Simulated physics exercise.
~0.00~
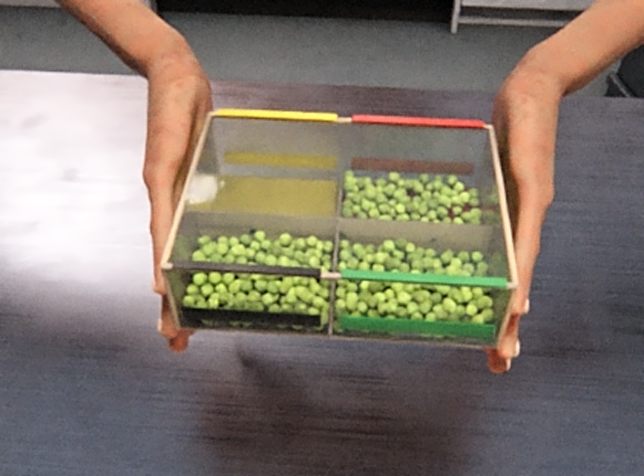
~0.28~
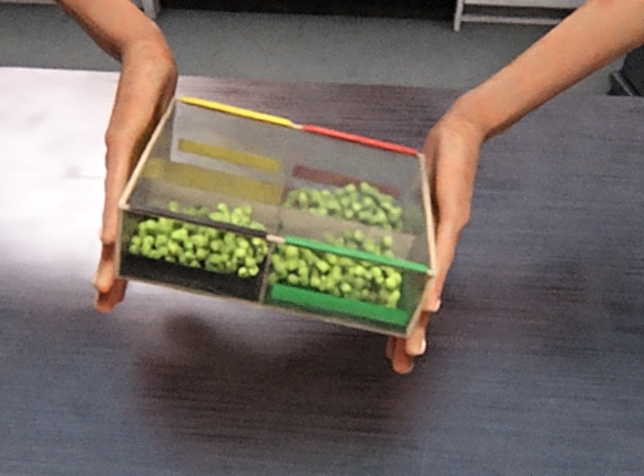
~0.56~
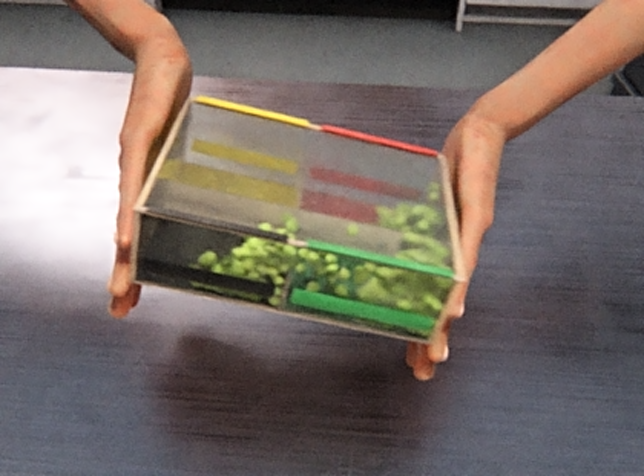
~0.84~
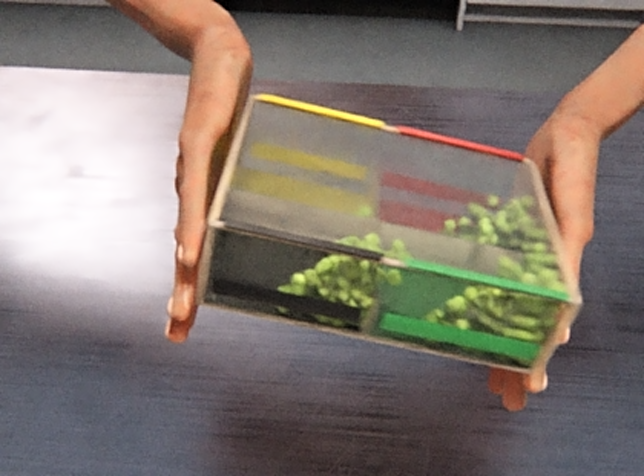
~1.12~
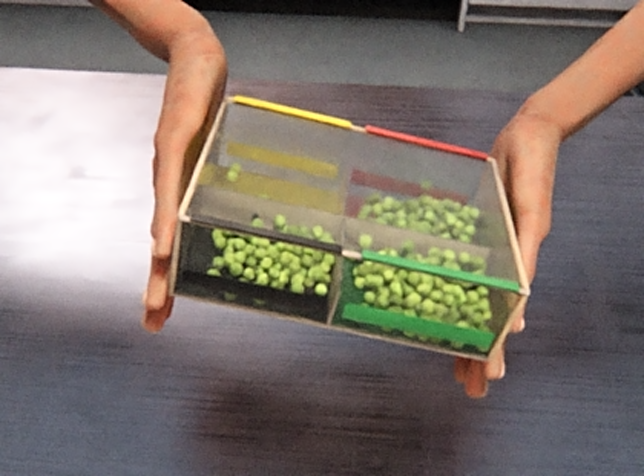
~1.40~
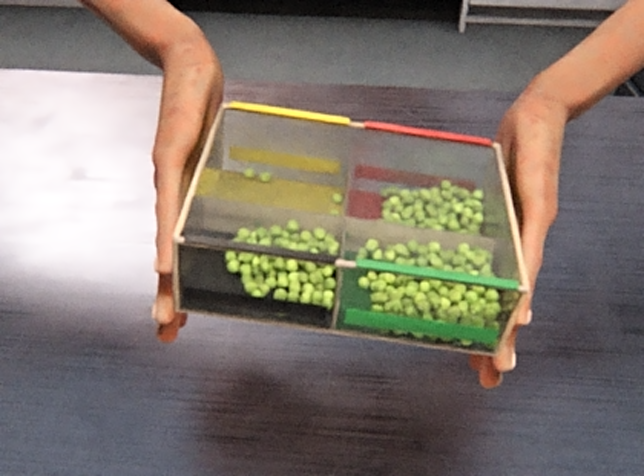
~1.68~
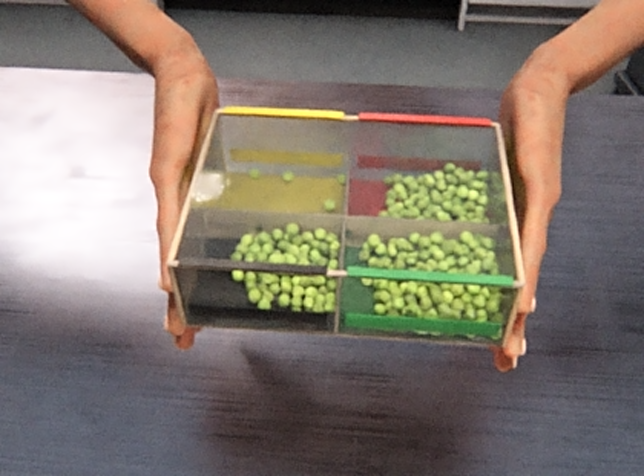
Green peas tumbling in a clear four-part box as two hands shake and tilt it, then level it, leaving yellow nearly empty.
